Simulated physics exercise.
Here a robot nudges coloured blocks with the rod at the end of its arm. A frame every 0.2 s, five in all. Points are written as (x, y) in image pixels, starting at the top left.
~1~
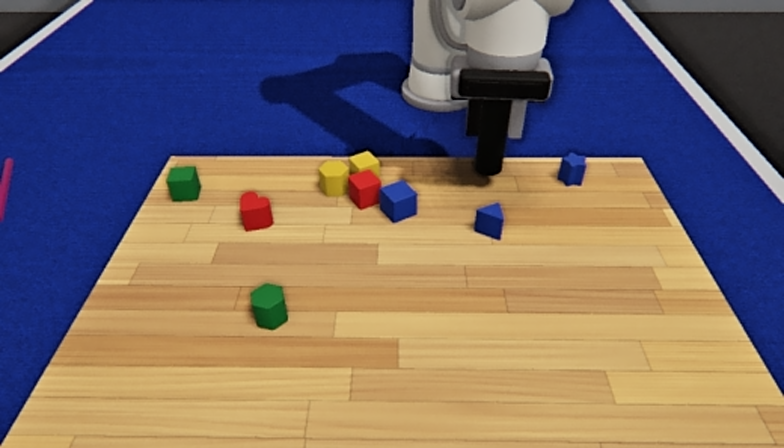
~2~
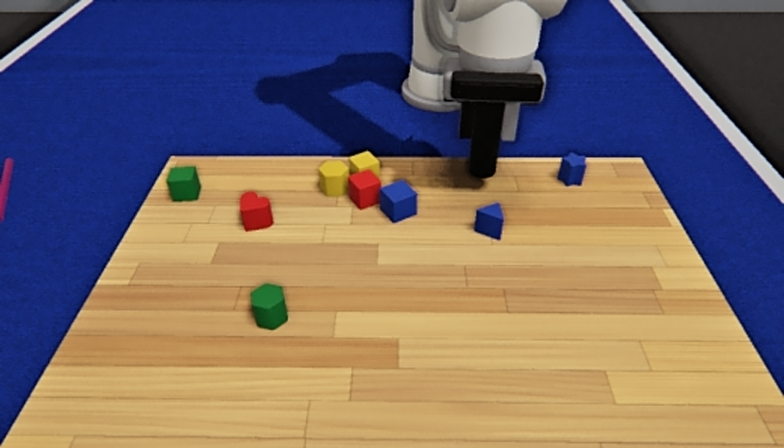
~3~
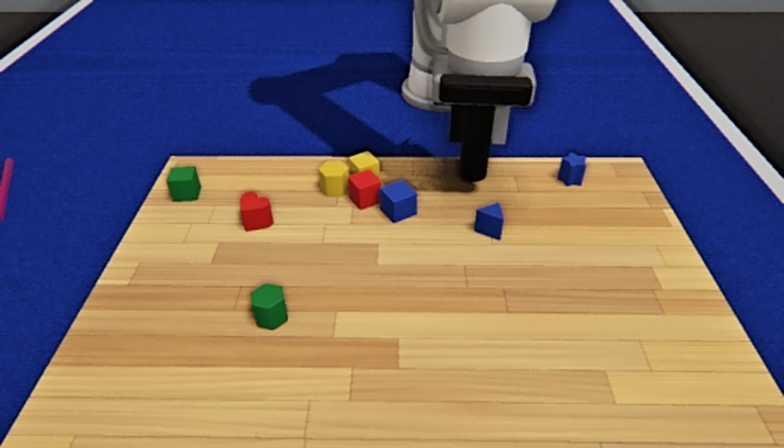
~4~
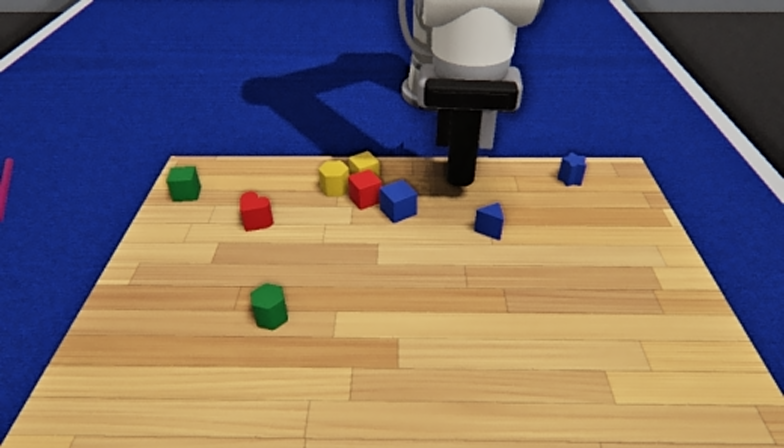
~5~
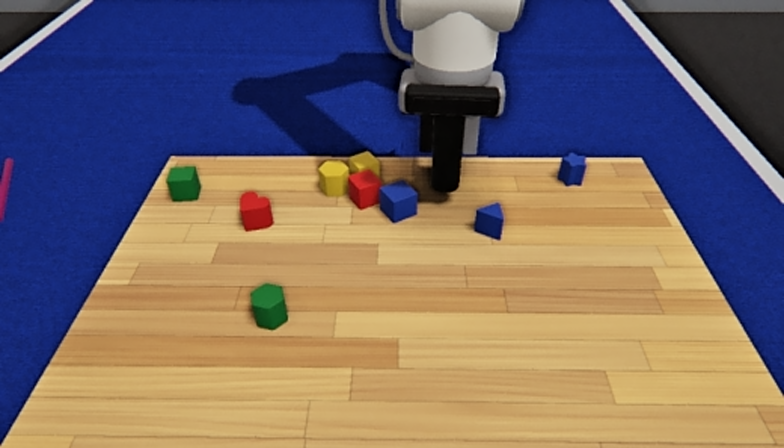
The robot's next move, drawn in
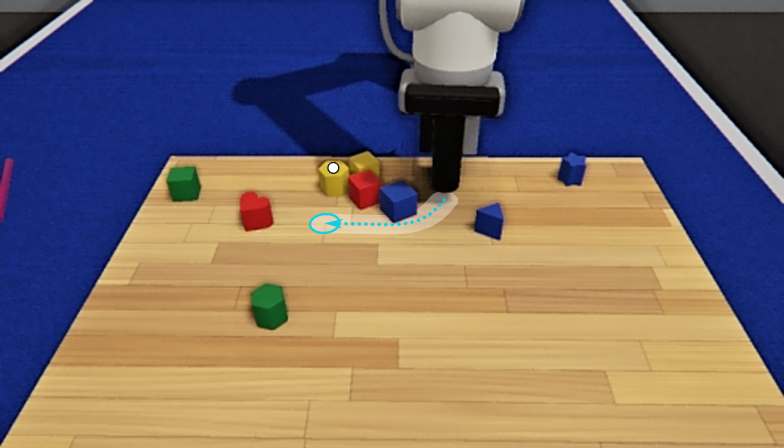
Robot arm with a black rod moving slowly left along the far edge of a wooden table, the coloured blocks staying still.
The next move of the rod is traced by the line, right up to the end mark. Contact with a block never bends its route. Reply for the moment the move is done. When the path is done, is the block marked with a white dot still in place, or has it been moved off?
It gets moved.
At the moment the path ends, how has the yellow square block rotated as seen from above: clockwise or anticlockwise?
Direction: Clockwise.
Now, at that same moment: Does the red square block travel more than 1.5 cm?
Answer: Yes.
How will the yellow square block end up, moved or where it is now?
In the end it has been moved.
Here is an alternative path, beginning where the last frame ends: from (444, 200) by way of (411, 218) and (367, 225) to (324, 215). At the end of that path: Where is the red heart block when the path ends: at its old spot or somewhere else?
The answer is that it remains undisturbed.
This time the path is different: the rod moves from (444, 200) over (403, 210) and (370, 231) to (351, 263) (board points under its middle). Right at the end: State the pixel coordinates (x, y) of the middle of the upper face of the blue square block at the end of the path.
(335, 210)
Path on the board, from (444, 200) over (417, 221) and (371, 224) to (325, 223); the dot is on the yellow six-sided block.
What follows on the original path. One third of the way, rod (417, 206); blue square block (388, 192), turned 35° clockwise.
Two thirds of the way, rod (370, 209); yellow six-sided block (327, 163); yellow square block (362, 155), turned 20° clockwise; red square block (353, 171); blue square block (354, 188), turned 95° clockwise.
At the end, rod (323, 208); yellow six-sided block (324, 161), turned 20° anticlockwise; yellow square block (362, 154), turned 20° clockwise; red square block (348, 169), turned 35° clockwise; blue square block (336, 184), turned 125° clockwise.
